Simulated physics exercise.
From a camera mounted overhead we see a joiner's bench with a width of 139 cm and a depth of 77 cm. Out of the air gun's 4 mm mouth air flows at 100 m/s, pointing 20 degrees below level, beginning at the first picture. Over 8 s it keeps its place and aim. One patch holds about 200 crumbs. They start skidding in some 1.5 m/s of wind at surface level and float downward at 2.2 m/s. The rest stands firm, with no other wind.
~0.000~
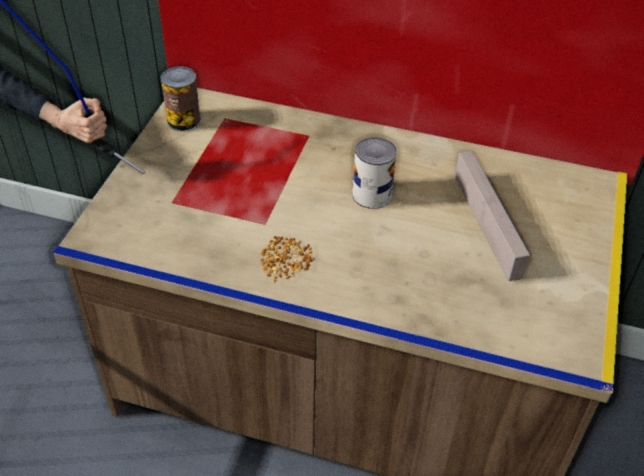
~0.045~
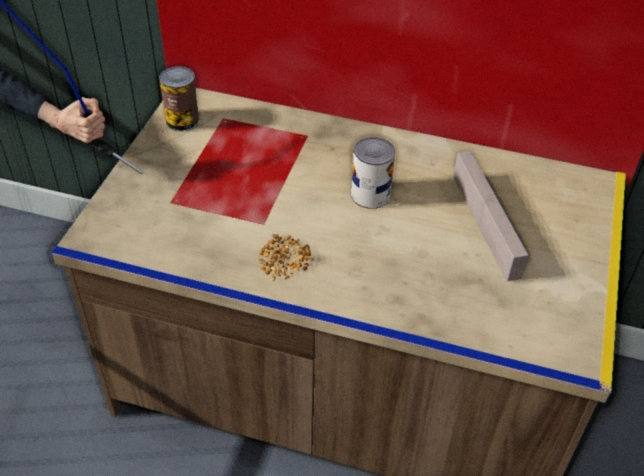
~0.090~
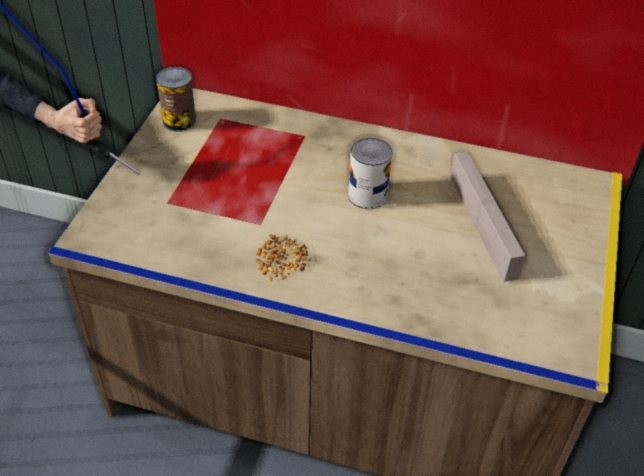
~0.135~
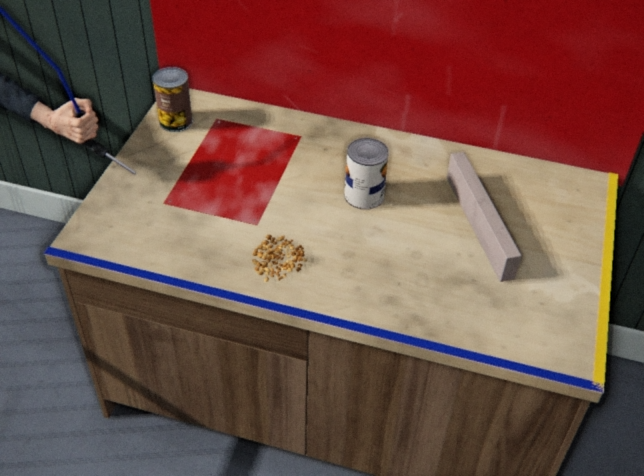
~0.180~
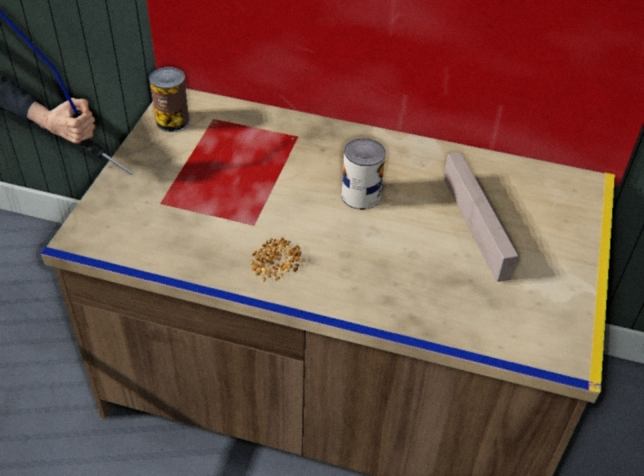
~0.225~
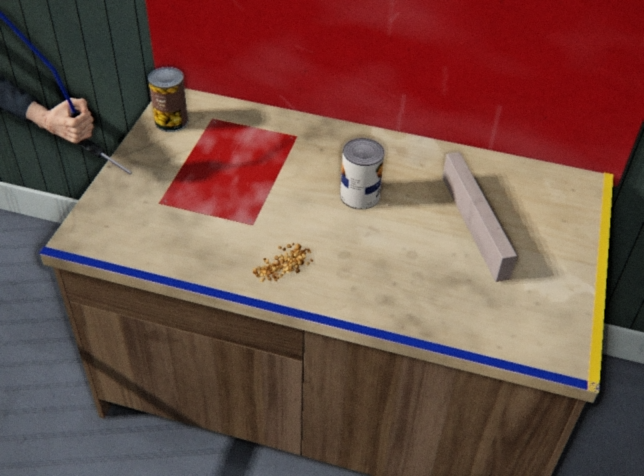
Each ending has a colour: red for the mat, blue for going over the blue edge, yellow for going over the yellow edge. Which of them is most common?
Blue.
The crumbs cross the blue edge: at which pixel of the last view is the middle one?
(411, 346).
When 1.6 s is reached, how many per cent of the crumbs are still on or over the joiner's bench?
I'd say some 0 % at that moment.
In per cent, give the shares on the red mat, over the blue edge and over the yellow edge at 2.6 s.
About 0 per cent red, 70 per cent blue and 30 per cent yellow.
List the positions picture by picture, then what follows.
In the first frame, the middle of the crumbs is near (283, 258), none has stirred yet and the mouth of the air gun is at (144, 173).
In the second frame, the middle of the crumbs is near (282, 256), none has stirred yet, the red mat is centred on (242, 168), the blue edge is centred on (313, 318) and the yellow edge is centred on (619, 270).
In the third frame, the middle of the crumbs is near (279, 256), none has stirred yet, the top of a tin is at (372, 151) and the top of a plank is at (488, 201).
In the fourth frame, the middle of the crumbs is near (275, 257) and none has stirred yet.
In the fifth frame, the middle of the crumbs is near (275, 258), the farthest in sight from the air gun is at (295, 270) and about 5 % have left their places.
In the sixth frame, the middle of the crumbs is near (285, 266), the farthest in sight from the air gun is at (312, 261) and about 60 % have left their places.
After 1.6 s, 0 % are on the move or not yet settled, 0 % are on the red mat, 70 % over the blue edge and 30 % over the yellow edge.
After 2.6 s, 0 % are on the move or not yet settled, 0 % are on the red mat, 70 % over the blue edge and 30 % over the yellow edge.
After 4.4 s, 0 % are on the move or not yet settled, 0 % are on the red mat, 70 % over the blue edge and 30 % over the yellow edge.
After 8.0 s, at the end, 0 % are on the red mat, 70 % over the blue edge and 30 % over the yellow edge.
